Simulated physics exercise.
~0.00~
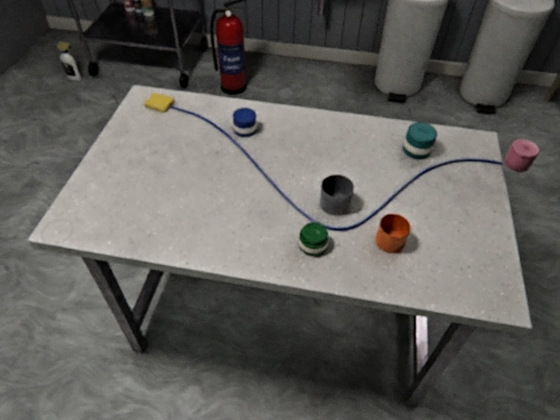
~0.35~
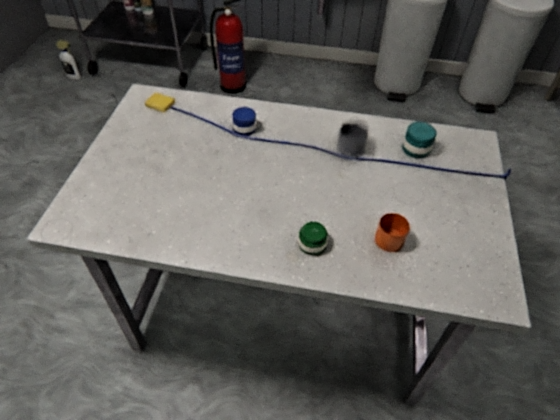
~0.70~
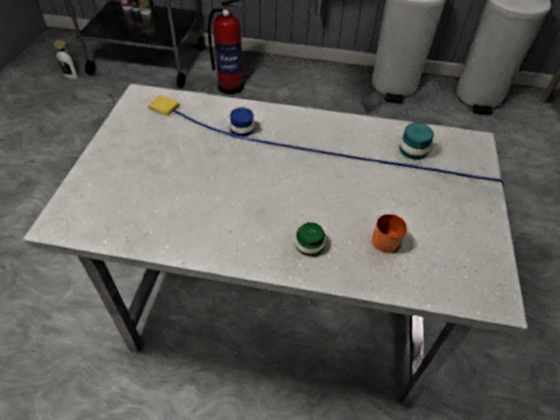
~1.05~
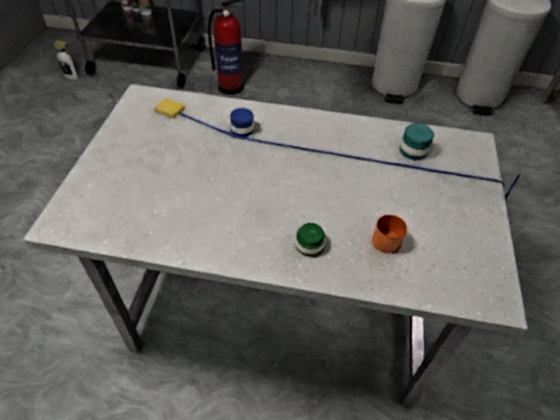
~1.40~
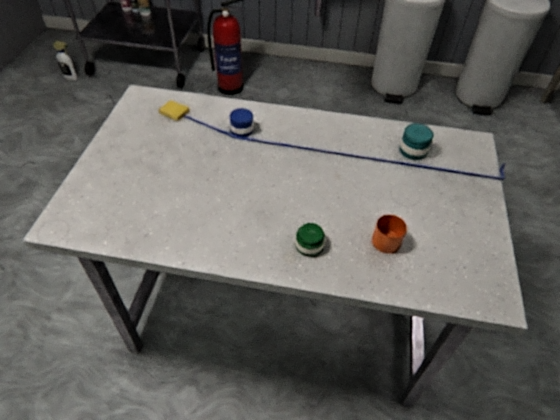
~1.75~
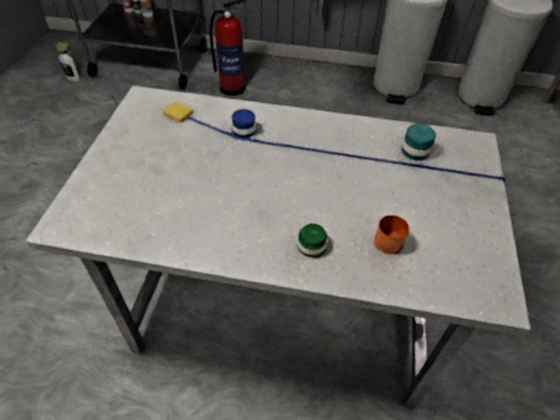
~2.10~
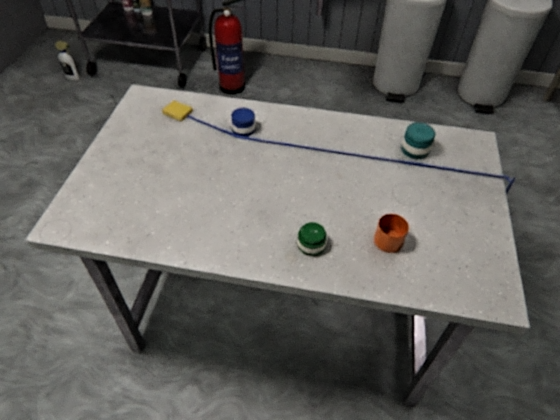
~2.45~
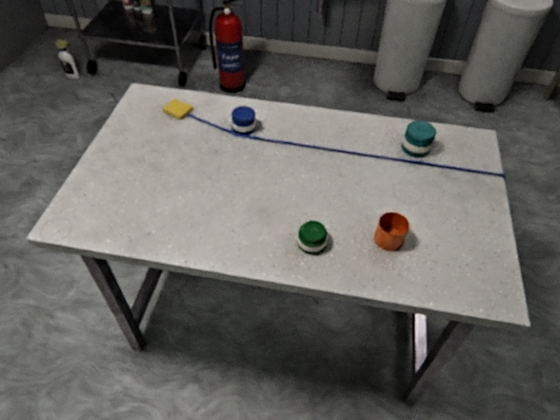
On a pale tabletop, a blue cord pulls taut, sweeping a grey cup off the far side and dragging a yellow block slightly right.
